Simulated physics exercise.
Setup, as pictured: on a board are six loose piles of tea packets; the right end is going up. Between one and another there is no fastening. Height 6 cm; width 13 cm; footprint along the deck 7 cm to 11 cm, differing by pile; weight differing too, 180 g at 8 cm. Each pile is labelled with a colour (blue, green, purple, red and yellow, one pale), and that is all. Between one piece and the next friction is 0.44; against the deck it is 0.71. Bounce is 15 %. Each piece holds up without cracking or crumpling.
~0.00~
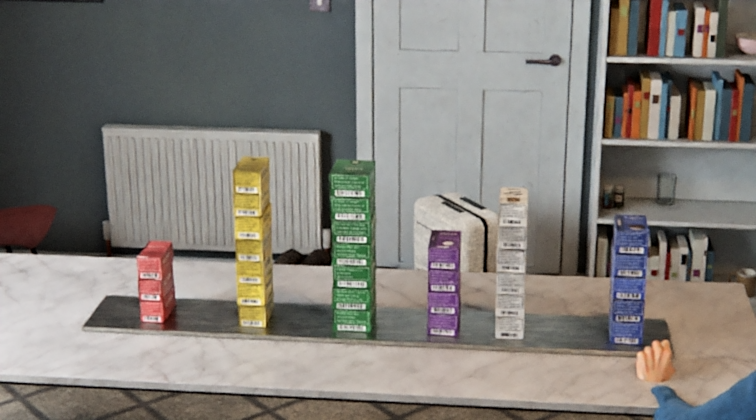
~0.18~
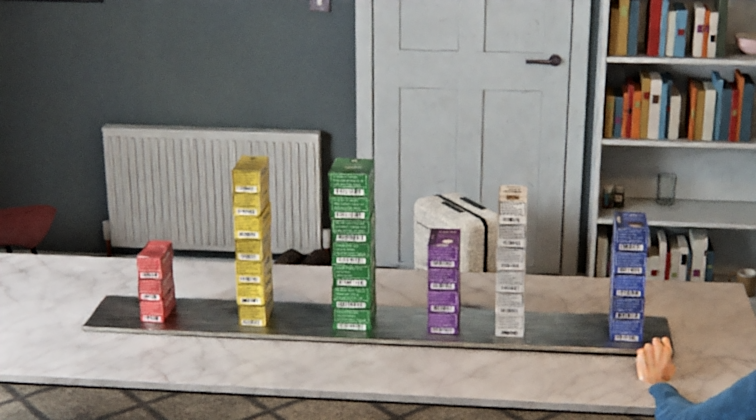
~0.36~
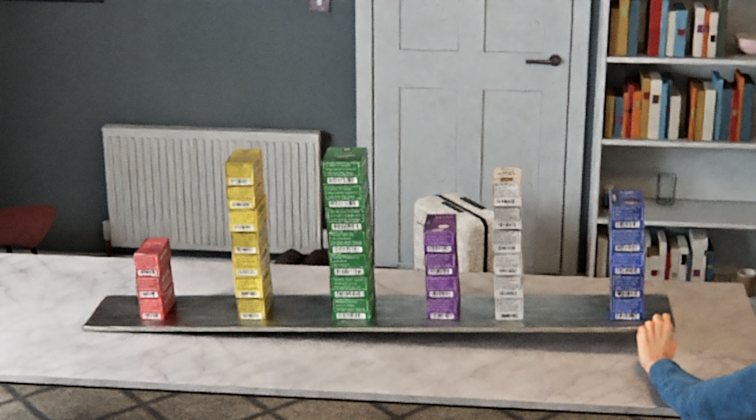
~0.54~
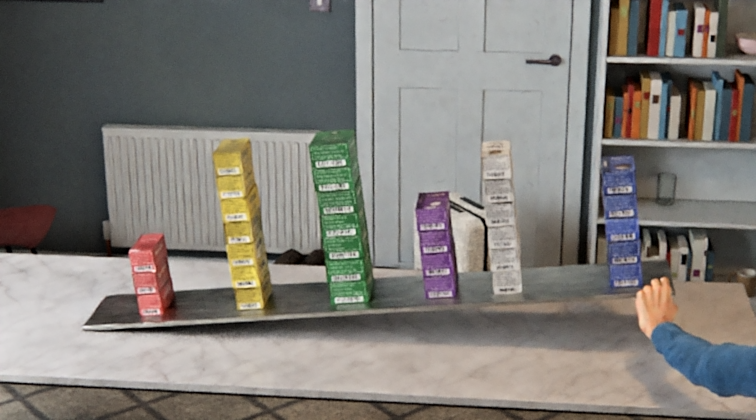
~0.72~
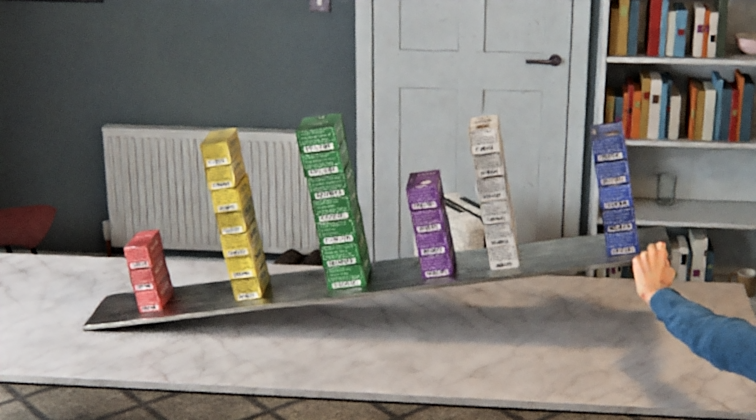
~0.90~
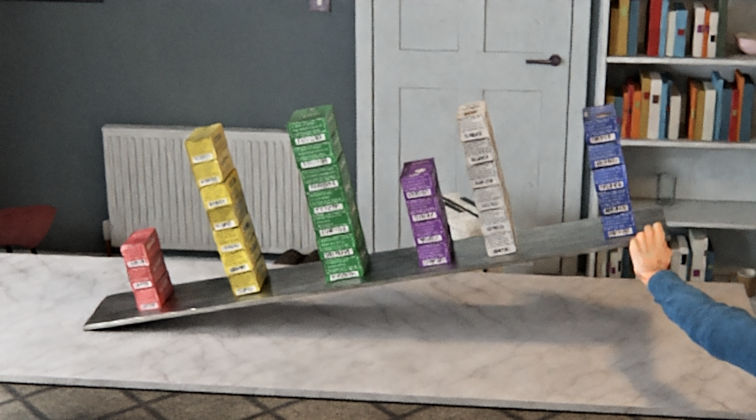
A hand and blue-sleeved arm at the right hold the end of a long dark board on a marble-topped table, seen from the front by a still camera, with a radiator, pale door and bookshelves behind. Red, yellow, green, purple, whitish and blue stacks of packets stand along it from left to right. The hand raises the right end steadily, and the stacks tilt leftward with the board.
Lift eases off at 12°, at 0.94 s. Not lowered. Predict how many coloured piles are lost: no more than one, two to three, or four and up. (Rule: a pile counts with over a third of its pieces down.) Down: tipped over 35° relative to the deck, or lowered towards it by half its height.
Four and up.
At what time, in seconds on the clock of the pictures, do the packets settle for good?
2.5 s, roughly.
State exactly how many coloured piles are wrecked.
That makes 5 altogether.
After 1.32 s, slope 12°; 7 of the 26 other packets down; top yellow packet on its side; top blue packet 12° from how it stood.
After 1.62 s, slope 12°; 25 of the 26 other packets down; top red packet on its side; top blue packet on its side.
In the end (2.8 s), slope 12°; 26 of the 26 other packets down; top blue packet on its side; top red packet on its side. Wrecked, blue, green, purple, red and yellow. From the last view, middles, top blue packet near (445, 211), top red packet near (53, 300).
